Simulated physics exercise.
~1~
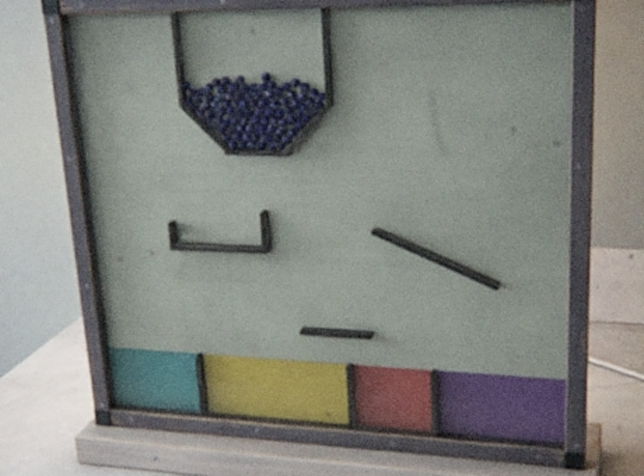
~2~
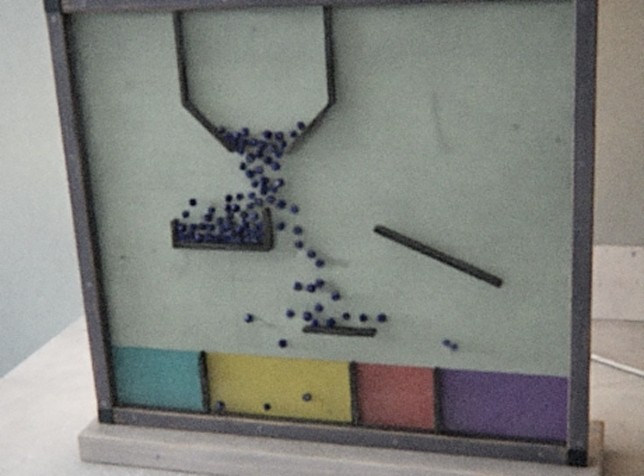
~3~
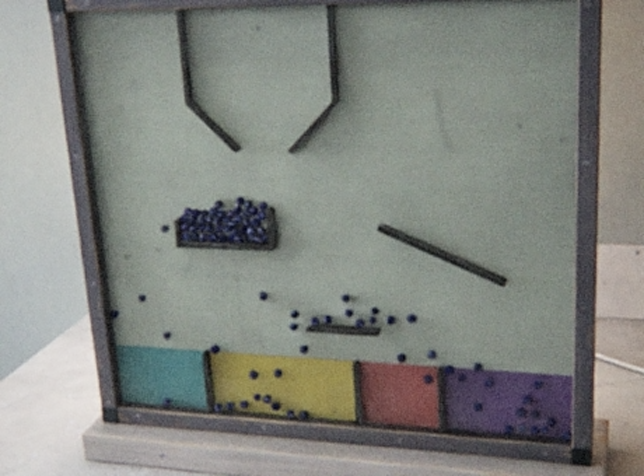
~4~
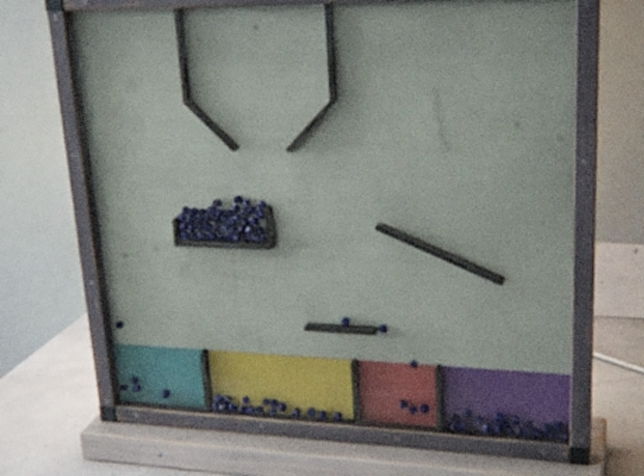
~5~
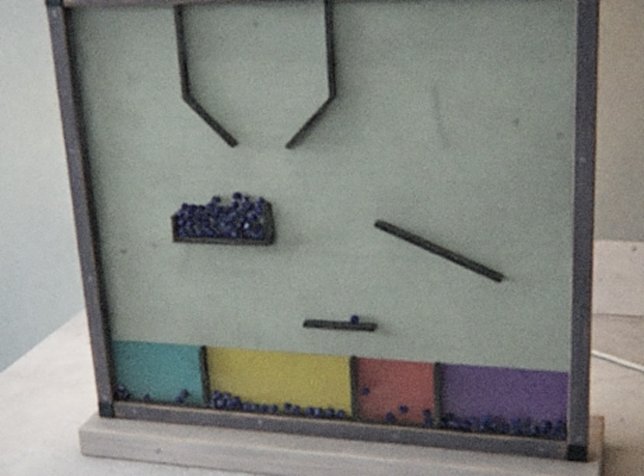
The clip shows dark blue beads pouring from a hopper in an upright case, heaping in a tray on the left while others bounce off a small ledge into coloured bins. About half stay in the tray, the rest mostly in yellow and purple, with few in turquoise and red.
